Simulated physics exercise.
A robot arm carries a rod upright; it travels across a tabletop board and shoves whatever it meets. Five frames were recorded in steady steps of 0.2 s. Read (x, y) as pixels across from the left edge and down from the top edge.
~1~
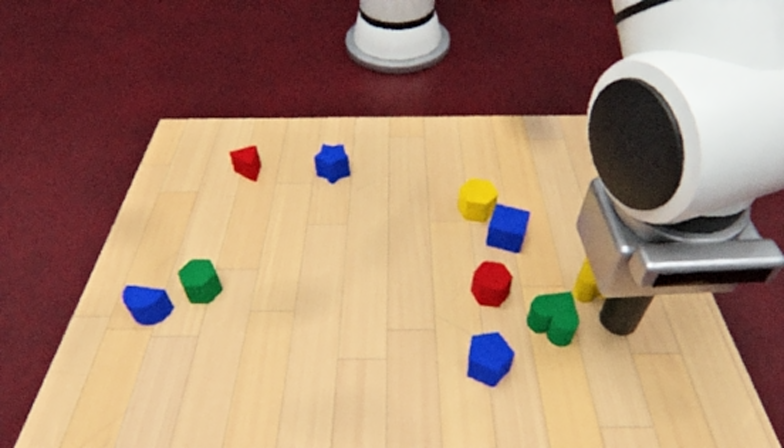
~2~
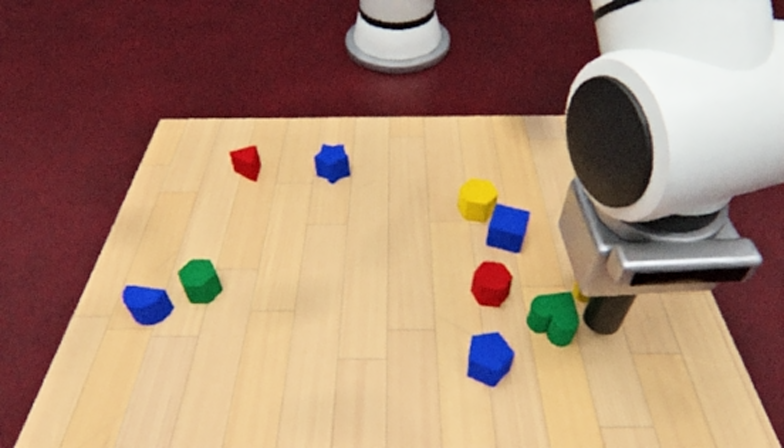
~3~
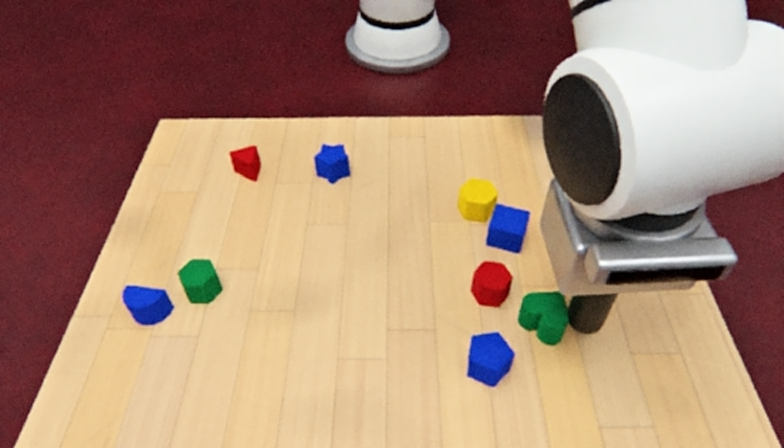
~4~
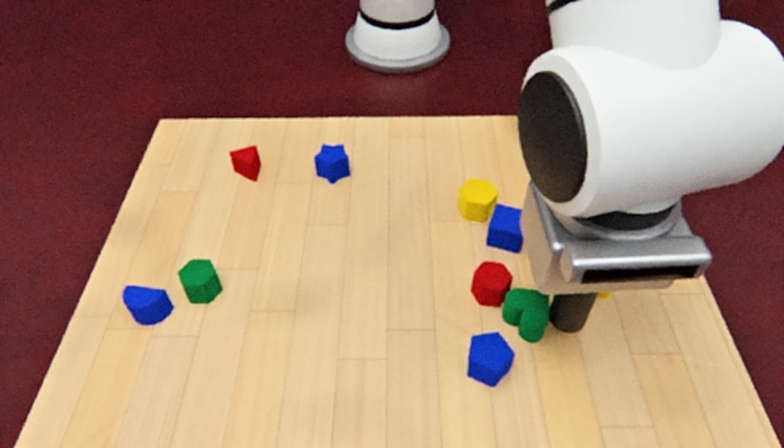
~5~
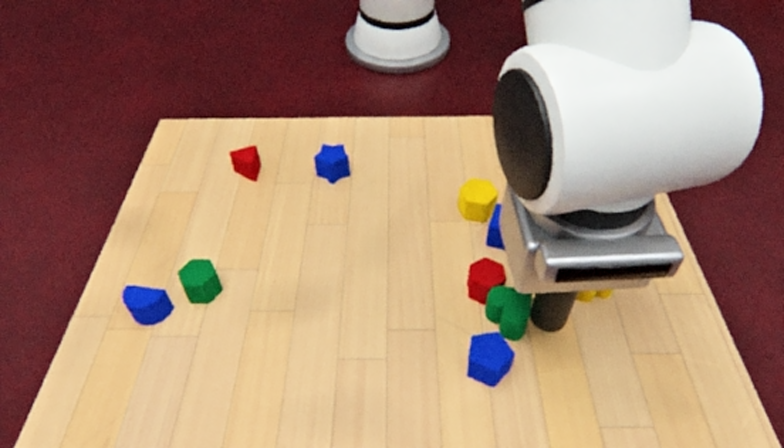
The robot arm moves left and pushes the green heart-shaped block toward the red block.
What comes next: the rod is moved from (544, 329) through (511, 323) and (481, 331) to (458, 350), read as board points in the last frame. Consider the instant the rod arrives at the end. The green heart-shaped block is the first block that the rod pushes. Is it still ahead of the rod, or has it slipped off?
Slipped loose.
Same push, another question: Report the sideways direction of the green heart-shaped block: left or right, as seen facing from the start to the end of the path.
The green heart-shaped block is shifted sideways to the right, facing along the path from start to end.
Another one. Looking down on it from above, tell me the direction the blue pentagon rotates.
Prediction: Counterclockwise.
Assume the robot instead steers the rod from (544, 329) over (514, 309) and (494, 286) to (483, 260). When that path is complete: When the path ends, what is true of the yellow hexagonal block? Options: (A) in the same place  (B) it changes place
It's A.
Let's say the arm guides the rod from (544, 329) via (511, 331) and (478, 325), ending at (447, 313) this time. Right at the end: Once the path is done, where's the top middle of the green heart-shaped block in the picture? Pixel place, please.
My prediction: (416, 281).
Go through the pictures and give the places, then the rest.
Rod tip (618, 320); block tops, red hexagonal block (493, 275); blue pentagon (491, 350); green heart-shaped block (558, 308); yellow heart-shaped block partly hidden, in the first frame.
Rod (602, 320); blocks unchanged, in the second frame.
Rod (585, 319); green heart-shaped block (548, 307), in the third frame.
Rod (567, 318); green heart-shaped block (531, 304), in the fourth frame.
Rod (548, 317); red hexagonal block (488, 272); blue pentagon (491, 350); green heart-shaped block (513, 302); yellow heart-shaped block hidden, in the fifth frame.
On the path given first. Halfway along, rod (496, 314); red hexagonal block (481, 268), turned 30° clockwise; green heart-shaped block (462, 296).
At the end, rod (460, 339); red hexagonal block (481, 268), turned 30° clockwise; blue pentagon (488, 360), turned 35° anticlockwise; green heart-shaped block (446, 297), turned 40° clockwise; yellow heart-shaped block in place.
